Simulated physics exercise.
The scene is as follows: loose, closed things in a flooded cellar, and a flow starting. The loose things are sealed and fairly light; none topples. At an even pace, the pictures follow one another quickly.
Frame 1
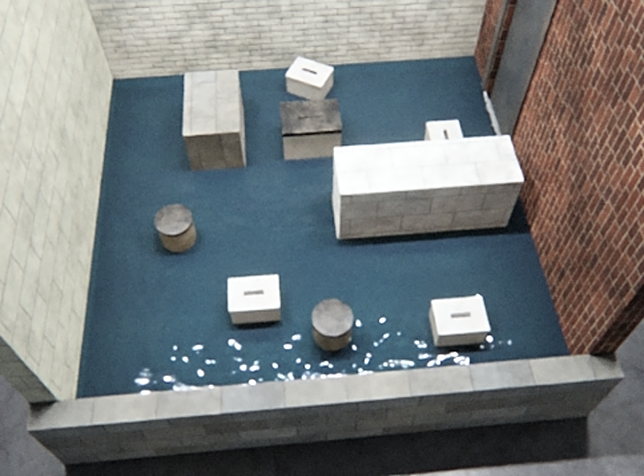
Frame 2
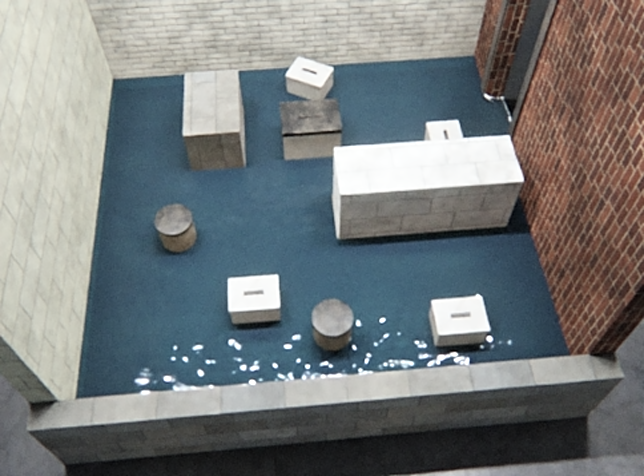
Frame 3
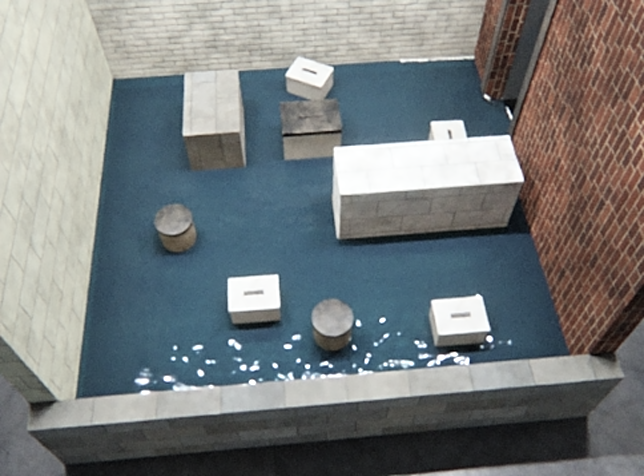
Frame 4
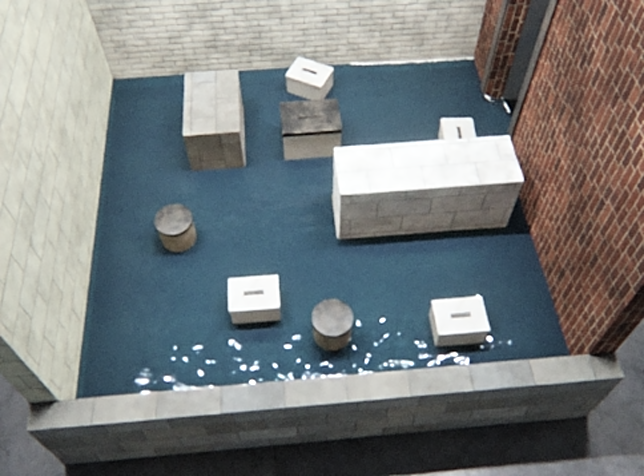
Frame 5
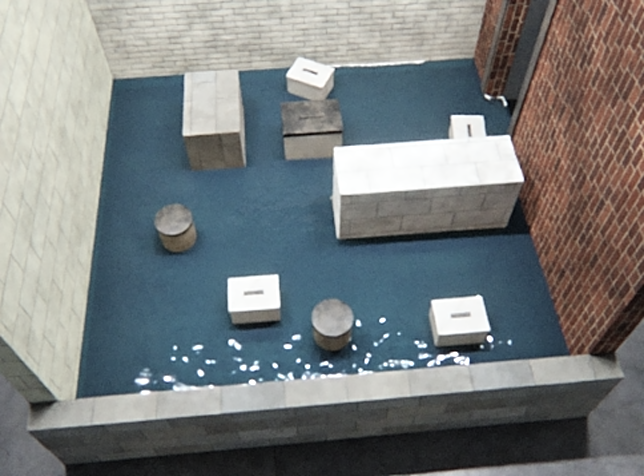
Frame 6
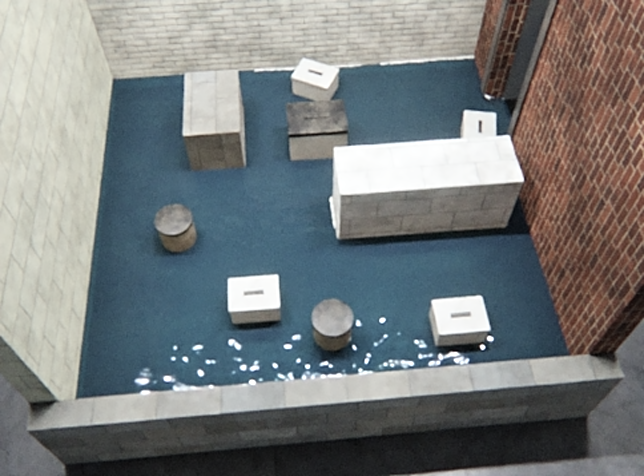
The footage shows boxes, blocks and round containers in dark blue water between walls; a white tote behind the long pale block drifts slowly right, then a dark-topped chest and the white box behind it shift slightly right.
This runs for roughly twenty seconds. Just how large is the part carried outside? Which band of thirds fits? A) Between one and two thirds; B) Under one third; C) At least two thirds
Option A: Between one and two thirds.
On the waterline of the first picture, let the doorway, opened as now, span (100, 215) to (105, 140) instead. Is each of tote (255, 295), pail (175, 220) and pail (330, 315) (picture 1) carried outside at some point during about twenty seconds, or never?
Item one gets away, item two gets away, item three doesn't escape.
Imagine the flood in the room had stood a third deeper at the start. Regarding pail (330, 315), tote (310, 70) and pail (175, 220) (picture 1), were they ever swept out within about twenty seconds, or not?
Retained; escapes; retained.
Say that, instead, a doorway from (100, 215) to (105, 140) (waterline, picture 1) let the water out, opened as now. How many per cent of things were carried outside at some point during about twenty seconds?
I reckon close to 40 per cent.
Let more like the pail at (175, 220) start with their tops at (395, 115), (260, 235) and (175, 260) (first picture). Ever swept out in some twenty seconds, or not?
In that order: Out, gone, left behind.
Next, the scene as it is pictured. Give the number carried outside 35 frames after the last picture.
The number comes out at 3.
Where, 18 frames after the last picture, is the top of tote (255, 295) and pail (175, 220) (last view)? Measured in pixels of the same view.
Roughly (253, 252) and roughly (207, 188).
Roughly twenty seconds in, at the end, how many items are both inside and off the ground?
By my reckoning the number comes out at 4.
A moment on, 1 of 7 are out; 6 afloat.
Next, 2 of 7 are out; 5 afloat.
Later, 3 of 7 are out; 4 afloat.
In the end, 3 of 7 are out; 4 afloat.
